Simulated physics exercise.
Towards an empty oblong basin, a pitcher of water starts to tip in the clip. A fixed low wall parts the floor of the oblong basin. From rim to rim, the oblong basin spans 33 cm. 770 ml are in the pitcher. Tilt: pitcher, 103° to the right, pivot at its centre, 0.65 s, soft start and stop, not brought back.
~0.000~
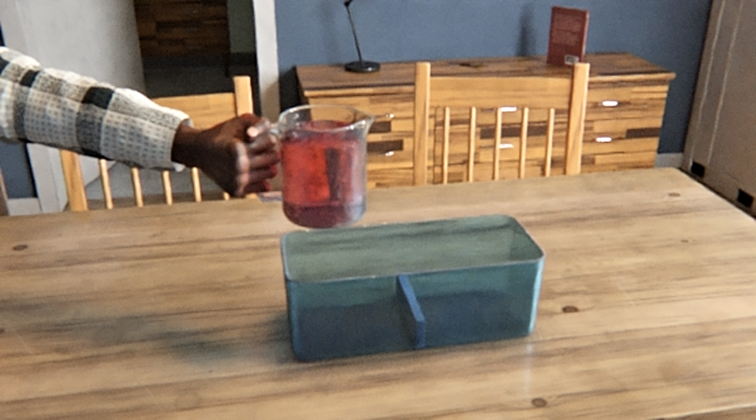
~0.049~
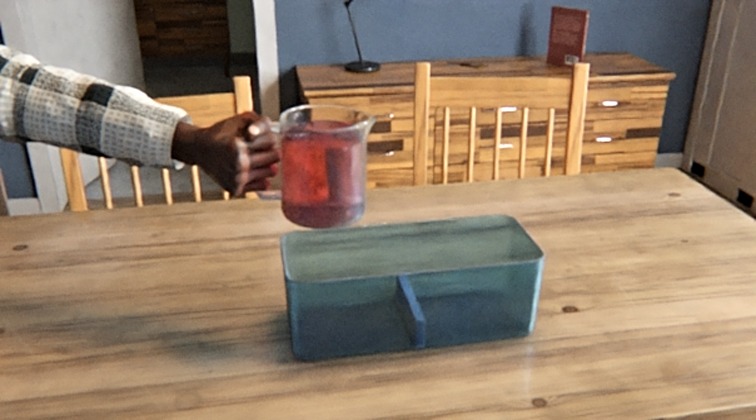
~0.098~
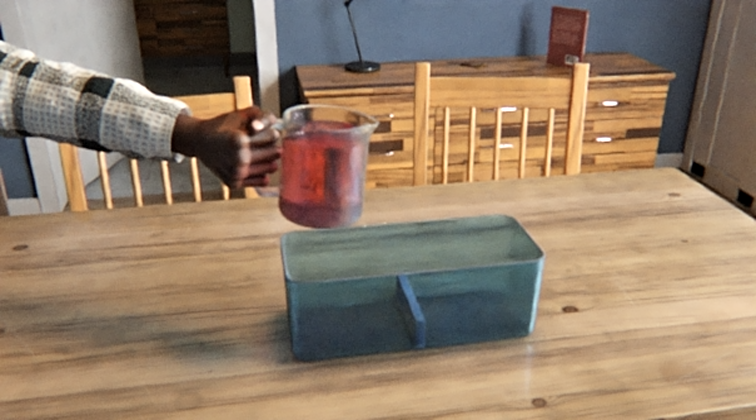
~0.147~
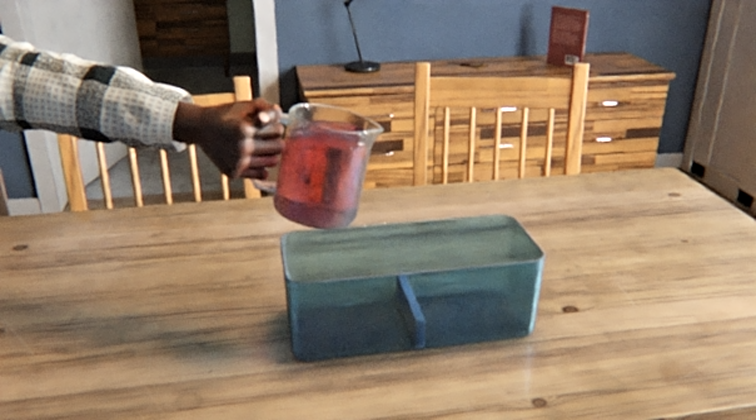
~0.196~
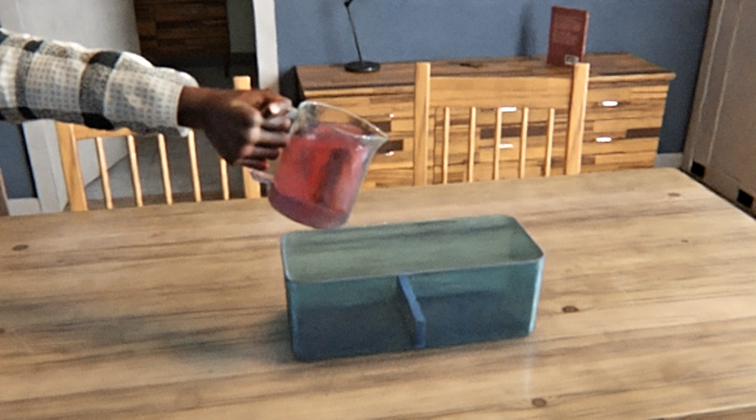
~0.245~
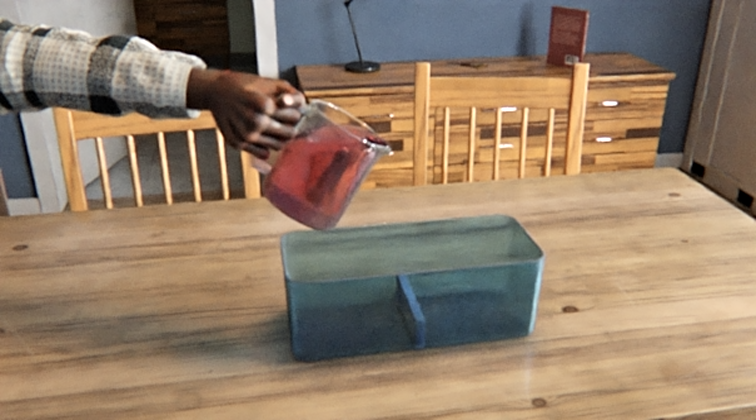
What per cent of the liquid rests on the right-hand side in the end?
91 percent.
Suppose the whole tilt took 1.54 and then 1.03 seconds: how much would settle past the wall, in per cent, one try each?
In turn about 90 and 90 per cent.
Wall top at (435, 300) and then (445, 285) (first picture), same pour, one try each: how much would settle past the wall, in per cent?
In turn about 45 and 10 per cent.
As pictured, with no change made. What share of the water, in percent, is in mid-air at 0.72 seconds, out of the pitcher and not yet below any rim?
About 14 % of the total.
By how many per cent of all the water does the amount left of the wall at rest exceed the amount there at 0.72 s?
Some 5 per cent.
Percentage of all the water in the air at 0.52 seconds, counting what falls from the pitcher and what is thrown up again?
Some 22 per cent.
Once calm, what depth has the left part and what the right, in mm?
Some 4 mm on the left and 36 mm on the right.
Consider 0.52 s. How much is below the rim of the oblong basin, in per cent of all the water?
The basin holds roughly 14 in a hundred parts at that moment.
By 0.52 s the tilt is 93° and 64 per cent is still to pour, 0 is left of the wall and 14 right of it.
By 0.72 s the tilt is 103° and 21 per cent is still to pour, 3 is left of the wall and 60 right of it.
By 0.92 s the tilt is 103° and 6 per cent is still to pour, 6 is left of the wall and 84 right of it.
By 1.15 s the tilt is 103° and 1 per cent is still to pour, 7 is left of the wall and 91 right of it.
At rest 9 per cent lies left of the wall, 91 right of it and 0 outside.
